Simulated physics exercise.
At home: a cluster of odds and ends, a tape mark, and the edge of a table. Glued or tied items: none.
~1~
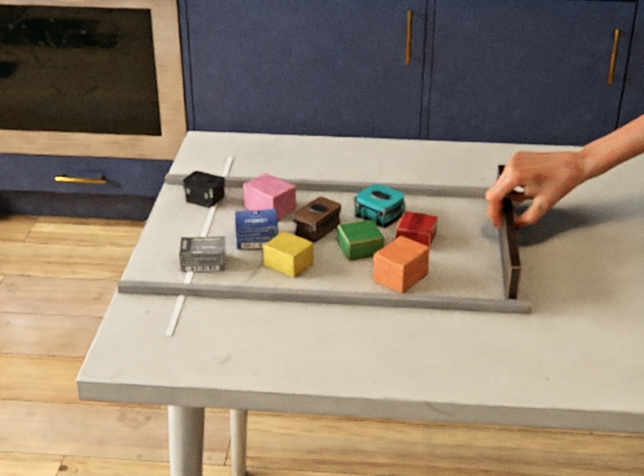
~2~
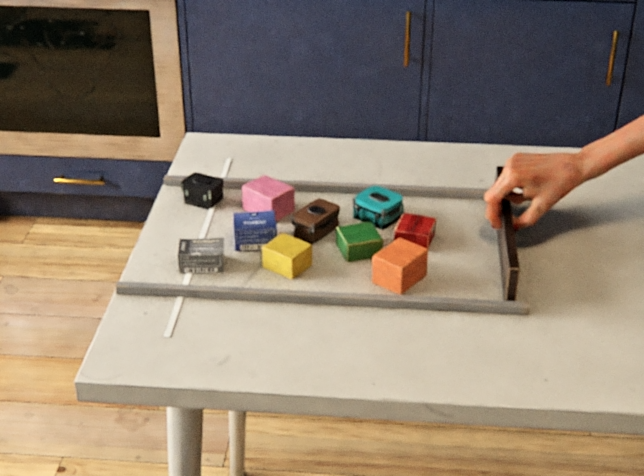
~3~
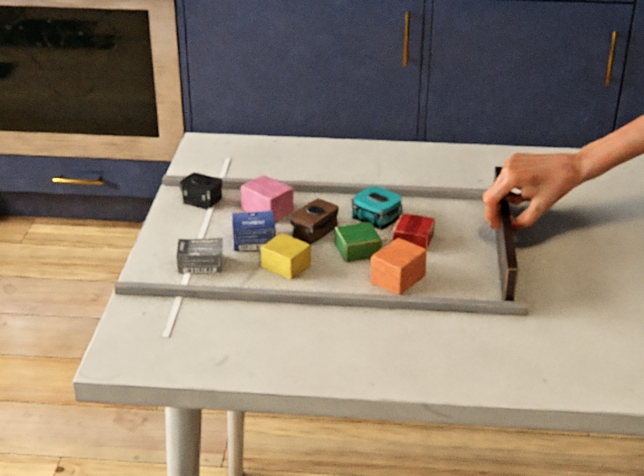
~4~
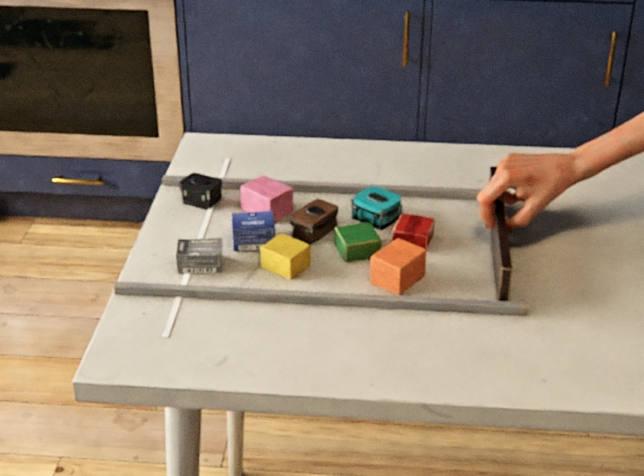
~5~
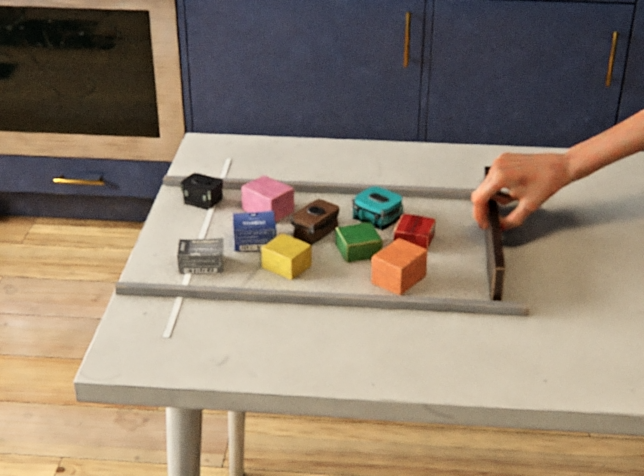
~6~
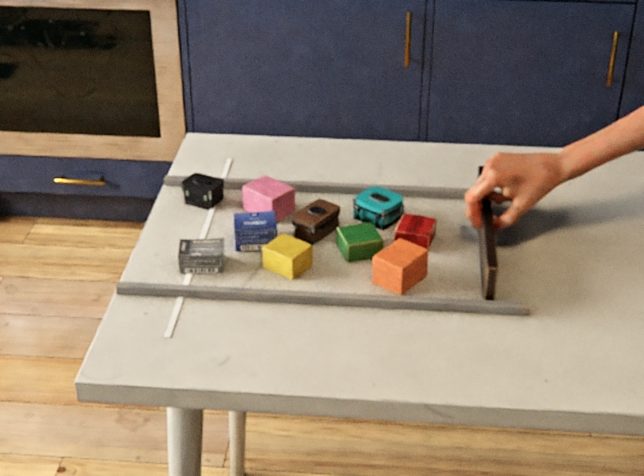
On a pale table, a cluster of small colourful boxes and blocks sat still between two rails while a hand at the right slid an upright dark board slightly left, without touching them.
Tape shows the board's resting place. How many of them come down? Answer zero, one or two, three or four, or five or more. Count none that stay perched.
Three or four.
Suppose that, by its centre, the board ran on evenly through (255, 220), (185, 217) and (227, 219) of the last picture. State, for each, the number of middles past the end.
Middles past end - pos 1: 0, pos 2: 6, pos 3: 2.
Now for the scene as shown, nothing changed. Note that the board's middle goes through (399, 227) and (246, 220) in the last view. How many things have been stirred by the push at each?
The counts are 4 and 10.
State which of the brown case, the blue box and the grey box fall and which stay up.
Here's how it plays out: The brown case stays where it is, the blue box ends up off and the grey box ends up off.
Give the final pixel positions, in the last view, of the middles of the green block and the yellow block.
The green block finishes at (175, 238); the yellow block finishes at (136, 260).
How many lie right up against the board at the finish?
The count is 4.
Soon after, none off yet; black case at rest near (203, 192); grey box at rest near (202, 256); blue box at rest near (255, 231).
After that, none off yet; black case at rest near (203, 192); grey box at rest near (202, 256); blue box displaced about its own width near (228, 233).
And then, none off yet; black case displaced about its own width near (172, 187); grey box displaced about its own width near (140, 258); blue box displaced well along near (166, 232).
In the end, the number that fall off is three or four; gone, blue box, grey box and black case.
